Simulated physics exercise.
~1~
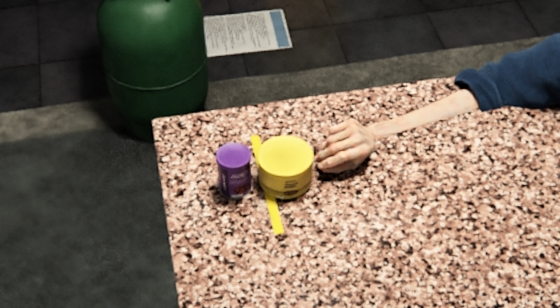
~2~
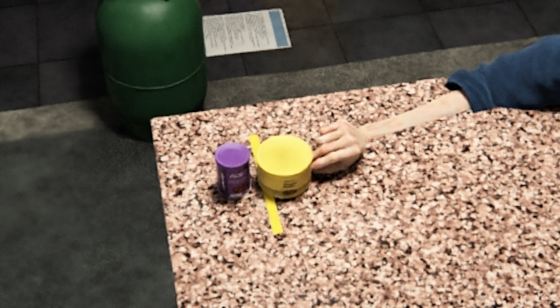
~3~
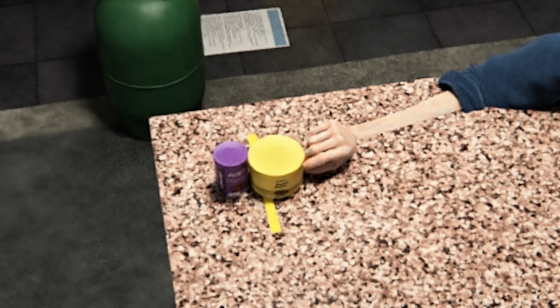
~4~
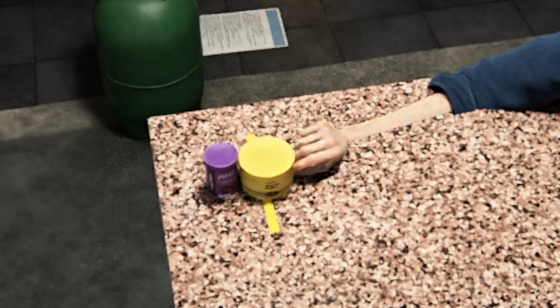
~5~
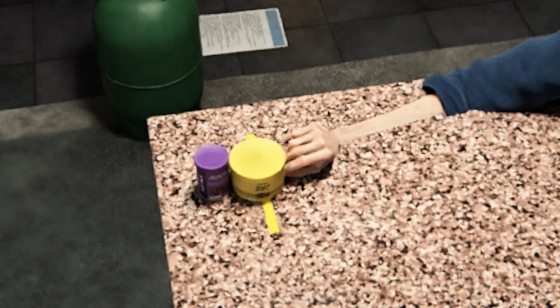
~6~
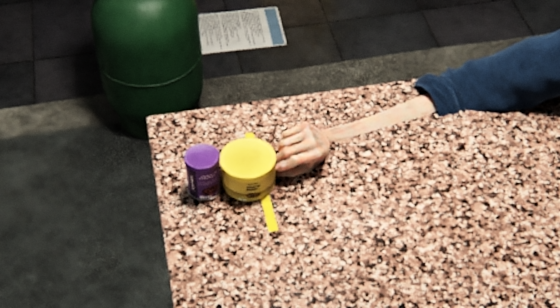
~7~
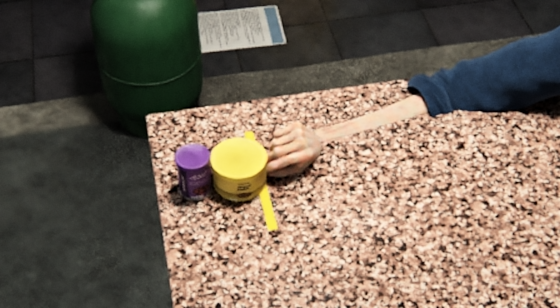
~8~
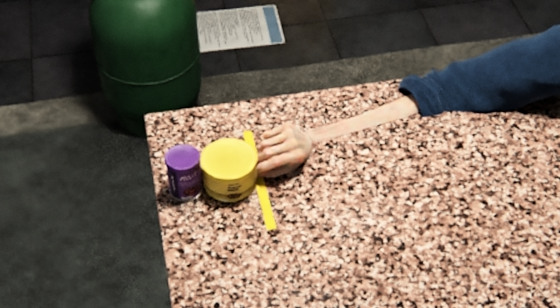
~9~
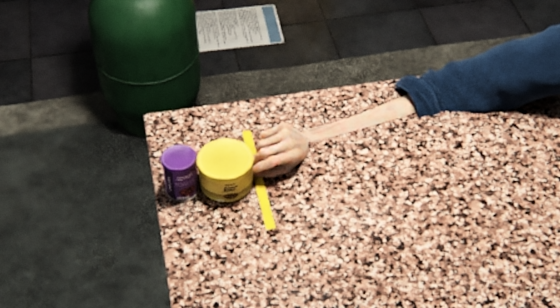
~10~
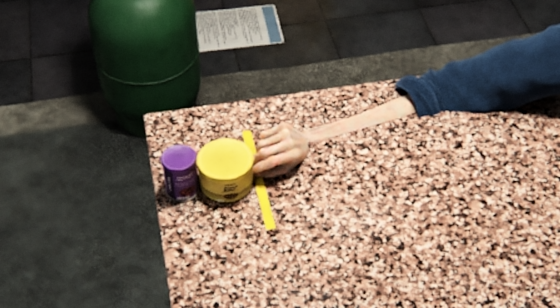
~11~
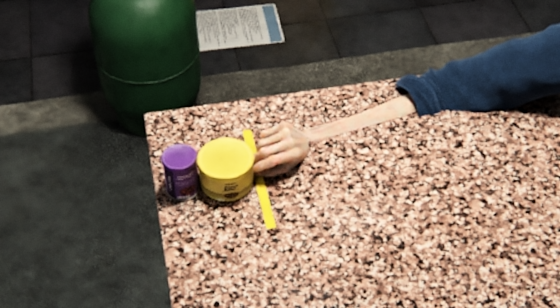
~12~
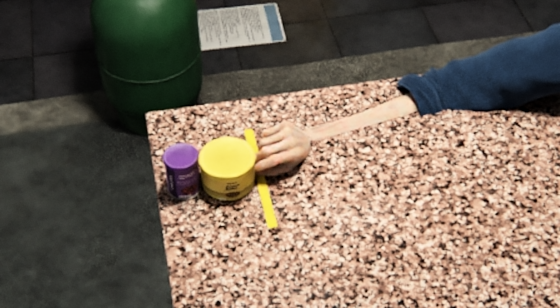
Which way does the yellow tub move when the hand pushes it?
The yellow tub moves to the left, toward the left edge of the table.
